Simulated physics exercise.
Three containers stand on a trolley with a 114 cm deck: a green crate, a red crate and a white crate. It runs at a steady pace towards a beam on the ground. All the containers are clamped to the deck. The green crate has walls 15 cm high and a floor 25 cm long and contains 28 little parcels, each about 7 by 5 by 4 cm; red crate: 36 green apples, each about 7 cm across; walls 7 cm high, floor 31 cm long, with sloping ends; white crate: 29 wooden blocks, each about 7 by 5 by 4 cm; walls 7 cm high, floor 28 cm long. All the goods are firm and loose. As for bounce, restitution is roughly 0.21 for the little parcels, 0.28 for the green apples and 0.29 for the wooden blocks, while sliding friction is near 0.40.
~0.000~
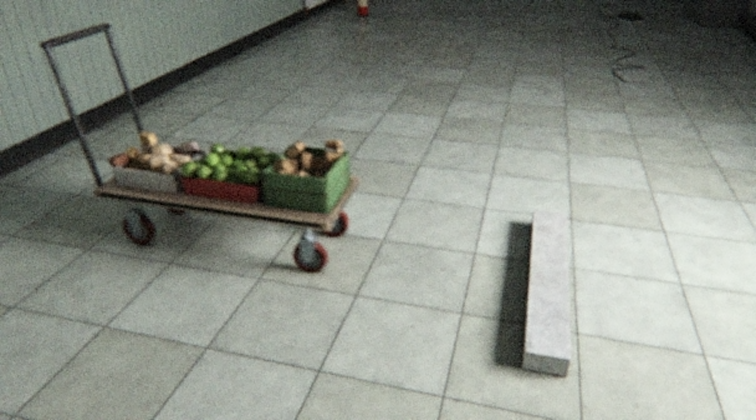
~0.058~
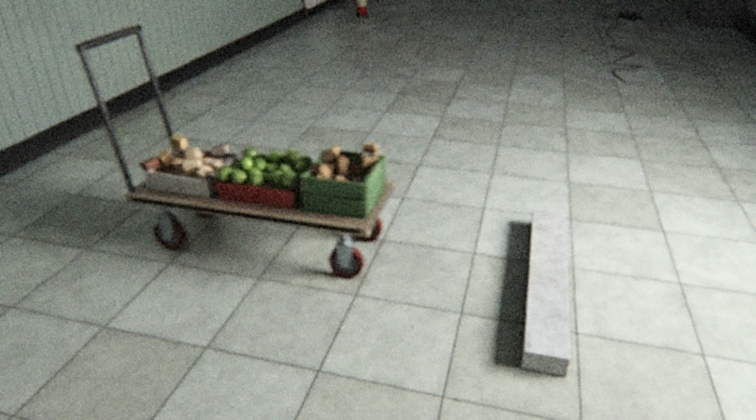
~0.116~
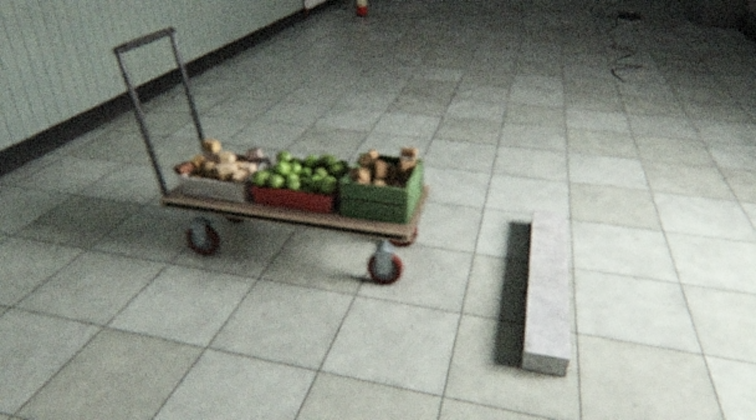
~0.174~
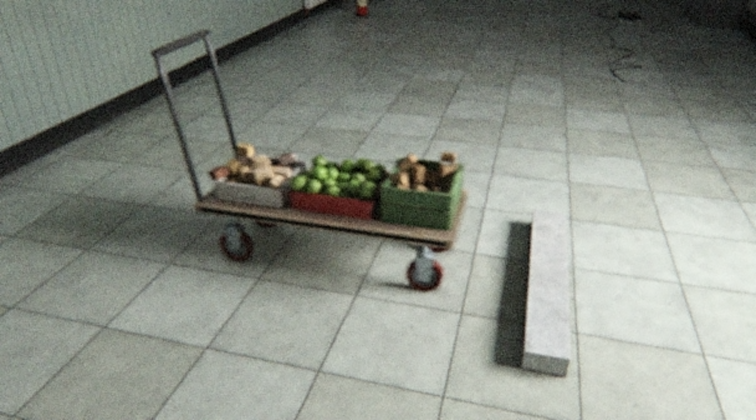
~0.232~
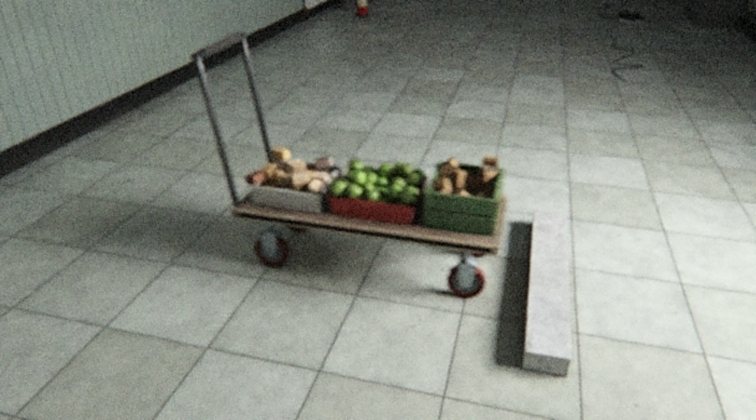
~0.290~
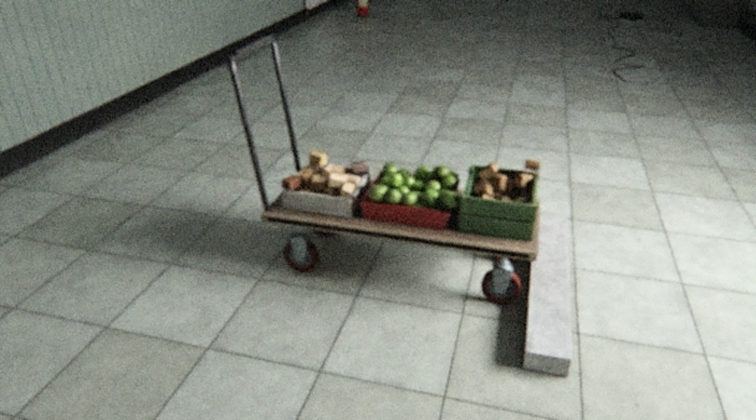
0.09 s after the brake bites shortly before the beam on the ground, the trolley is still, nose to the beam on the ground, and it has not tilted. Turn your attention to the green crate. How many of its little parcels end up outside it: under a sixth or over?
It sheds under a sixth of them.
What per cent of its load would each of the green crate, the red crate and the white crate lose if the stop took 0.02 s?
That way you'd get green crate at 0, red crate at 40, and white crate at 20 percent.
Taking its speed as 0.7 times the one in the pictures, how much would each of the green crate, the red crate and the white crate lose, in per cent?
Then the green crate sheds 0 per cent, the red crate 30 per cent, and the white crate 20 per cent.
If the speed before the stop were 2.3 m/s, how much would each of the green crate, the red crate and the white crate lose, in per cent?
In that case the green crate sheds 0 per cent of its load, the red crate 30 per cent, and the white crate 10 per cent.
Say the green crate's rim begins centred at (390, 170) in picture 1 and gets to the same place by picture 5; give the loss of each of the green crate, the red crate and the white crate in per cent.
Green crate 0, red crate 20, white crate 0 per cent.
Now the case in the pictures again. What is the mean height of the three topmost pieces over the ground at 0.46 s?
Roughly 52 centimetres.
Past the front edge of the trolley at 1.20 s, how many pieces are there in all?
Around 2.
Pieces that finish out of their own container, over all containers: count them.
Estimate: About 25.
After 0.34 s, 1 of 28 out of the green crate, 3 of 36 out of the red crate and 1 of 29 out of the white crate.
After 0.46 s, 2 of 28 out of the green crate, 9 of 36 out of the red crate and 7 of 29 out of the white crate.
After 0.70 s, 2 of 28 out of the green crate, 15 of 36 out of the red crate and 8 of 29 out of the white crate.
Final count (at 1.20 s), 2 of 28 out of the green crate, 15 of 36 out of the red crate and 8 of 29 out of the white crate. Asked share, 2 of 28, 7 per cent.
